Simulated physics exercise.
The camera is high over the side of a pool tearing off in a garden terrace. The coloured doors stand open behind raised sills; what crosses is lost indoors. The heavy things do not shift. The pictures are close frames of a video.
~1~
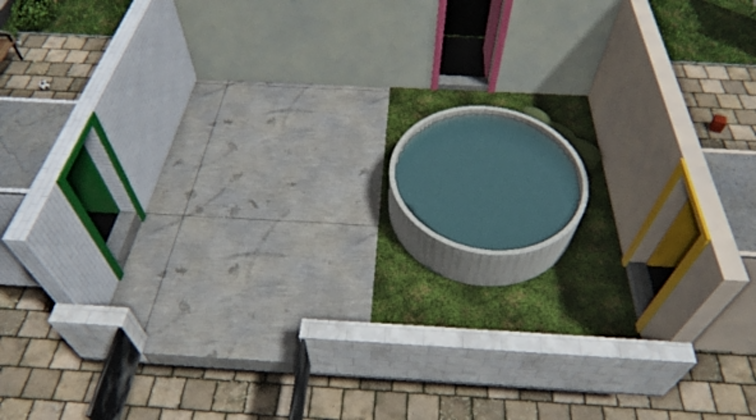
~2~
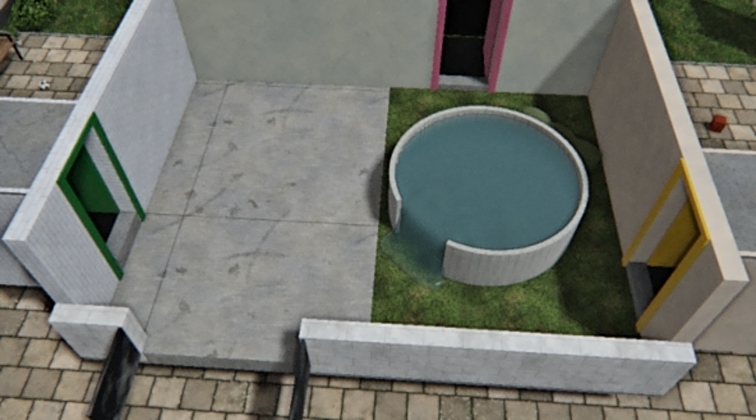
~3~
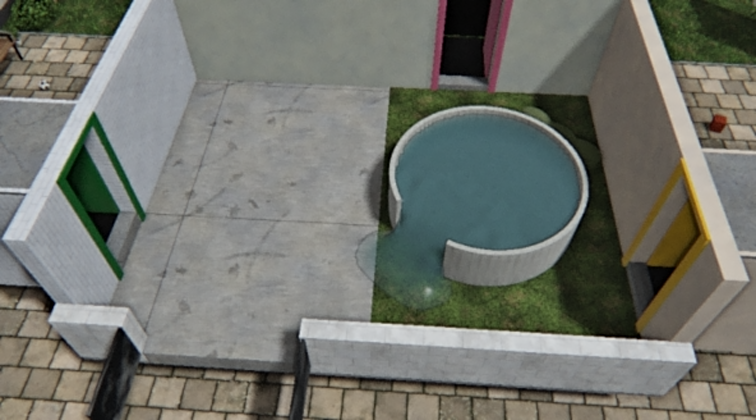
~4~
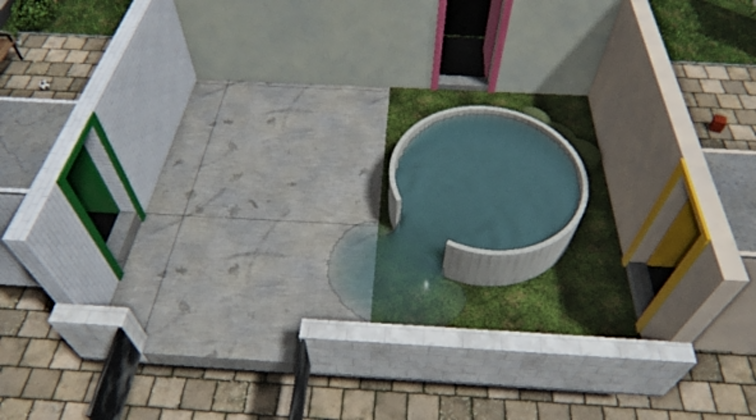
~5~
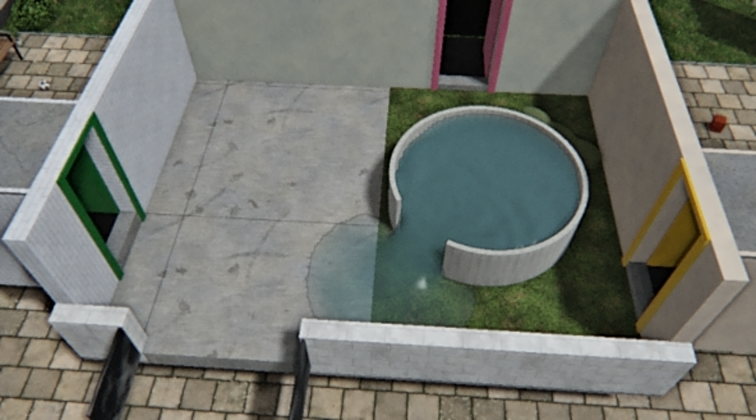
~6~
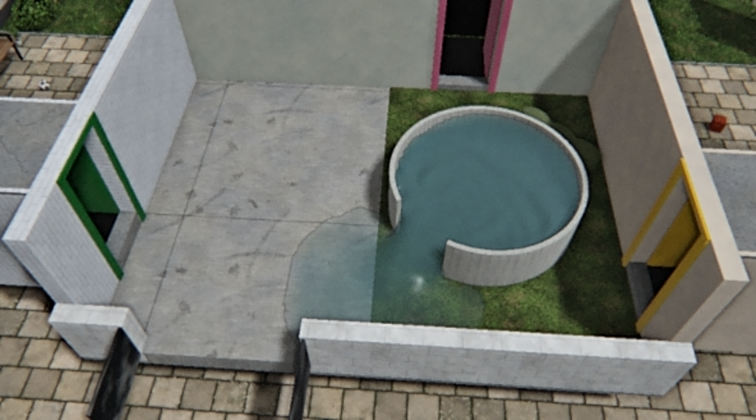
In a walled terrace, a round tank opens and water spreads left across grass onto paving.
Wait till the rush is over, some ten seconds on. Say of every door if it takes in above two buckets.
One by one: The green door admits no more than that; the yellow door admits no more than that; the pink door admits no more than that.
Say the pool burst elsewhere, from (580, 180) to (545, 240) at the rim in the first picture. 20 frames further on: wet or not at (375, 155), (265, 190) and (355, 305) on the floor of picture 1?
In that order: No water, no water, flooded.
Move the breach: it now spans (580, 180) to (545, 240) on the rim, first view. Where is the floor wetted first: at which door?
First comes the yellow door.
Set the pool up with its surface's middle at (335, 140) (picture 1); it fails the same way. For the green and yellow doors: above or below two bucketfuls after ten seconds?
The green one floods; the yellow one keeps below it.
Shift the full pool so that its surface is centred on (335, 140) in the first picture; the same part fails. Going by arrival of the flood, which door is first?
That is the green one.
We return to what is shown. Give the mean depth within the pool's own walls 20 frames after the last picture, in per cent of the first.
Some 54 per cent.
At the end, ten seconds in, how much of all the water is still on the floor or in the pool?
Some 76 per cent.
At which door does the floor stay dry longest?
That is the pink-painted one.
A moment on, water covers 25 % of the floor; the green door not reached, the yellow door not reached, the pink door not reached.
Next, water covers 35 % of the floor; the green door wet at the sill, nothing in, the yellow door not reached, the pink door not reached.
Then, water covers 45 % of the floor; the green door wet at the sill, nothing in, the yellow door wet at the sill, nothing in, the pink door not reached.
Later, water covers 75 % of the floor; the green door under two buckets in, the yellow door wet at the sill, nothing in, the pink door not reached.
In the end, water covers 95 % of the floor; the green door under two buckets in, the yellow door wet at the sill, nothing in, the pink door wet at the sill, nothing in.
